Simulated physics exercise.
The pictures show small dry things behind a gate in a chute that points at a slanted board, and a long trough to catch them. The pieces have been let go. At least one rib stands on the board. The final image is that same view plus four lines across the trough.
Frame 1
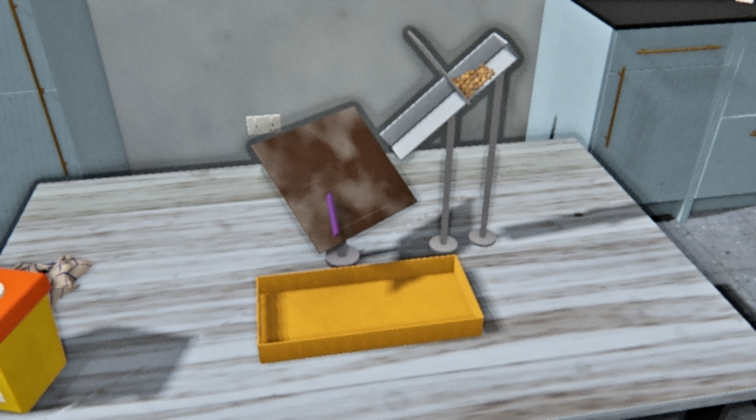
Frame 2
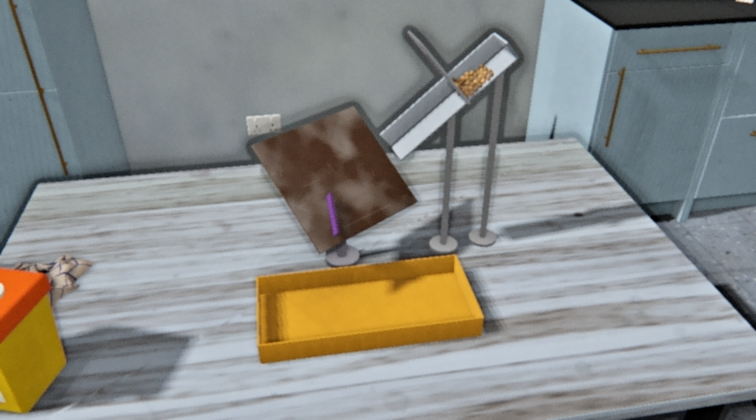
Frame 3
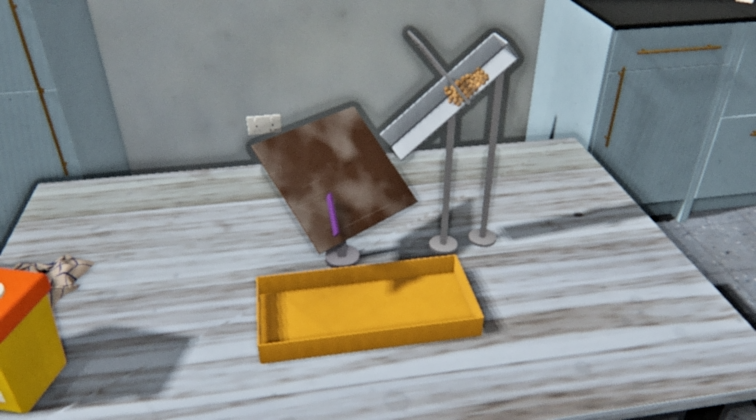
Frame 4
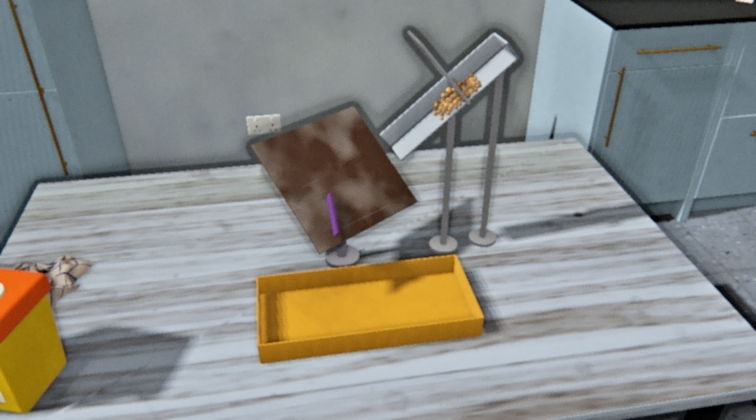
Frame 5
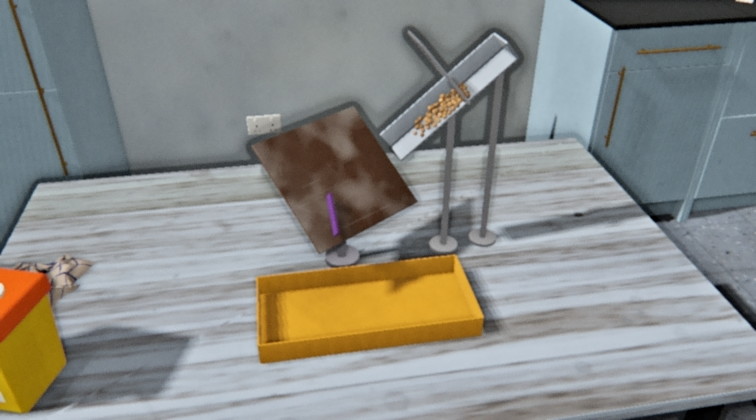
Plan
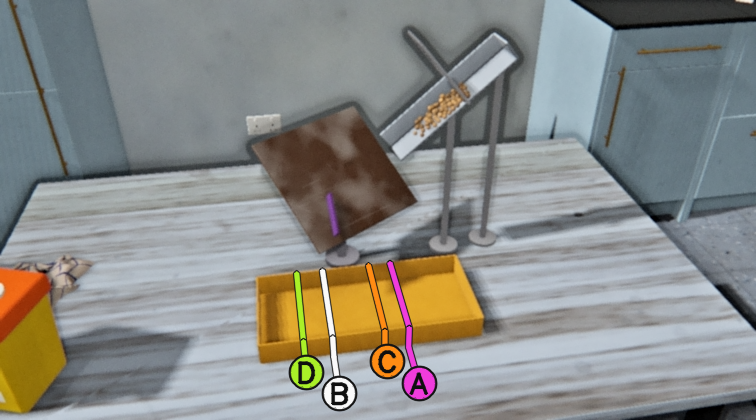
Small wooden beads rest in a heap near the top of a sloping chute, then begin sliding down it to the left, the heap stretching out as it goes. Below, a tilted brown board with a purple rib and an empty yellow trough stay still on the table.
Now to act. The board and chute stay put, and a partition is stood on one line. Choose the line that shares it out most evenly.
Take C.
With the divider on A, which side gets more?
More lands on the left.
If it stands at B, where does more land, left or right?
The right side.
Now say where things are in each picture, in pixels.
In the first frame, load behind the gate at (467, 84), round wooden beads; lip of the chute at (397, 154), sloping fairly steeply.
In the second frame, middle of the board at (338, 174), tilted fairly steeply; middle of its low edge at (372, 226); of its high edge at (306, 124).
In the third frame, front corners of the trough at (258, 345) and (483, 317), empty; front of the load at (450, 101).
In the fourth frame, middle of the load at (457, 95); its front at (435, 114), about a third of the way to the lip; rib from (331, 193) to (338, 233).
In the fifth frame, middle of the load at (446, 106); its front at (415, 133), about two thirds of the way to the lip.
On the marked copy, line A crosses the front rim at (409, 327); line B crosses the front rim at (332, 336); line C crosses the front rim at (384, 330); line D crosses the front rim at (303, 340).
If A is chosen, of what is caught, most on the left of the divider, a small part on the right.
If B is chosen, of what is caught, a stray few on the left of the divider, nearly all on the right.
If C is chosen, of what is caught, about two thirds on the left of the divider, about a third on the right.
If D is chosen, of what is caught, none on the left of the divider, all on the right.
